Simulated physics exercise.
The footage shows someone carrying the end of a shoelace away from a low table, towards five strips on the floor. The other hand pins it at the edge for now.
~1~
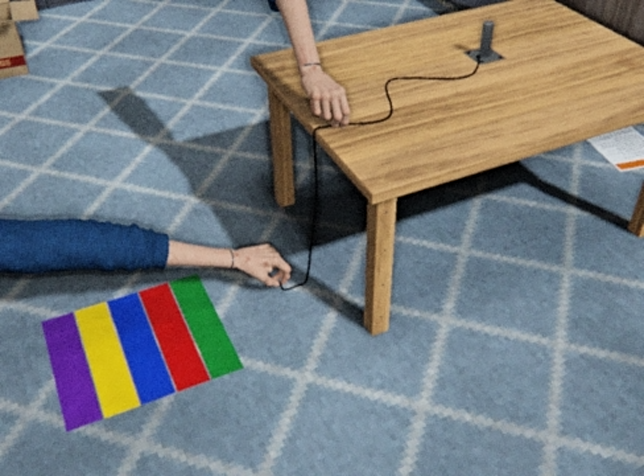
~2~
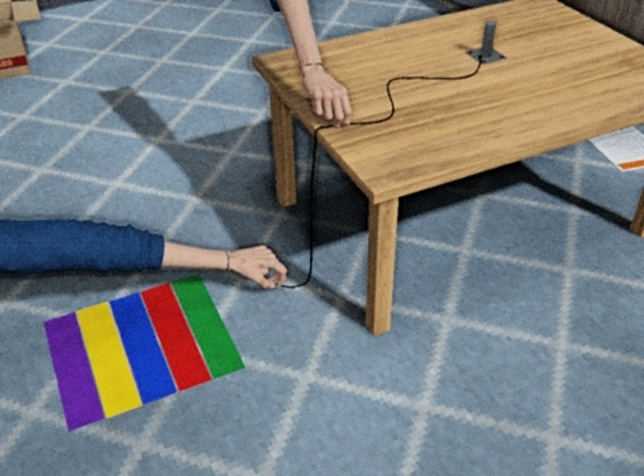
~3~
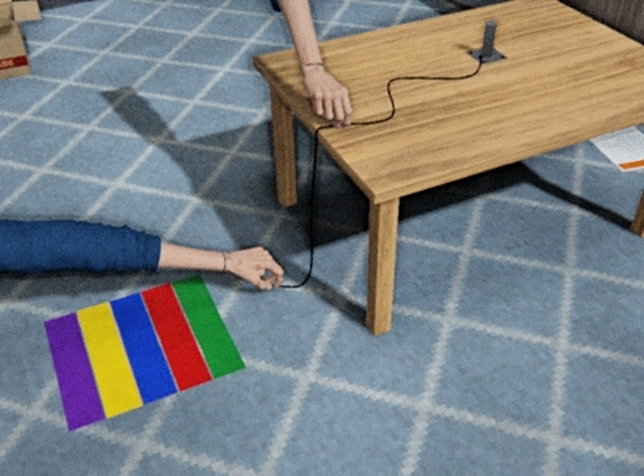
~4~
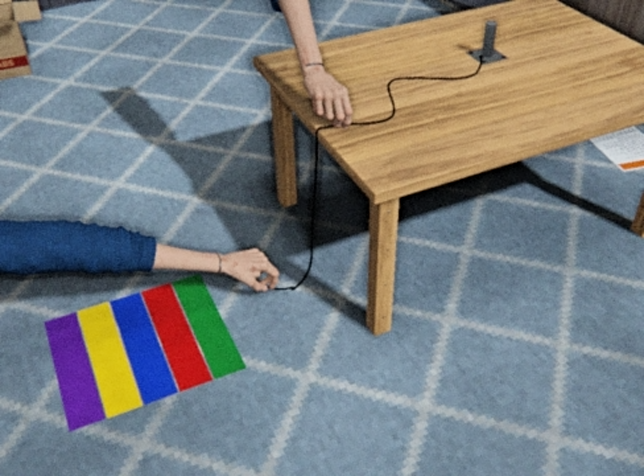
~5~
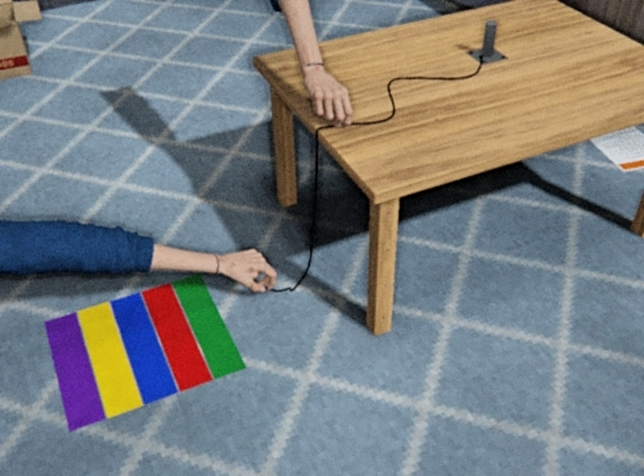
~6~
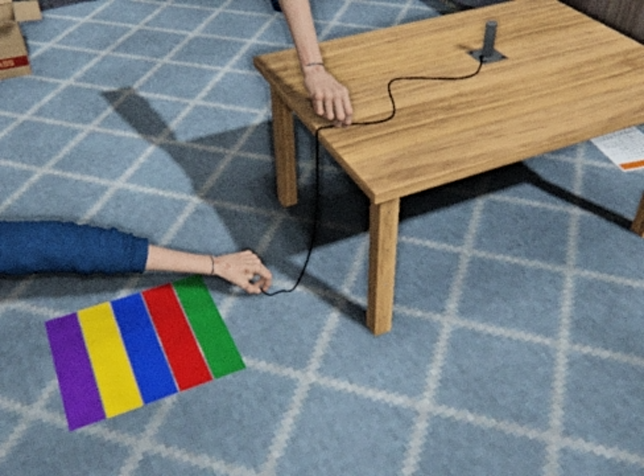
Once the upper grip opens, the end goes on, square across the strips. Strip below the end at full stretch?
Yellow.
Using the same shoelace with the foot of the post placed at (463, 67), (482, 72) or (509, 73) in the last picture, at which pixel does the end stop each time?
Close to (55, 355), (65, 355) and (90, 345) in that order.
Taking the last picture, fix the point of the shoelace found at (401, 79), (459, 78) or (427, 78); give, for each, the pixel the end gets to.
Pixel spots, one per try: About (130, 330), (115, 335), (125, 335).
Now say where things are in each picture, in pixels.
End (280, 282); green (219, 355); red (186, 366); blue (151, 378); yellow (116, 391); purple (79, 404), in the first frame.
End (276, 284); shoelace through (476, 72) (402, 78) (393, 113) (319, 130) (311, 200) (311, 264), in the second frame.
End (273, 285), in the third frame.
End (268, 287); shoelace through (477, 72) (403, 79) (394, 114) (320, 130) (314, 200) (310, 265), in the fourth frame.
End (266, 287), in the fifth frame.
End (261, 289); shoelace through (478, 72) (403, 79) (394, 114) (321, 130) (317, 199) (305, 265), in the sixth frame.
Soon after, end near (175, 317); over red.
Then, end near (127, 333); over blue.
At full stretch, end near (100, 342); over yellow. The yellow one.
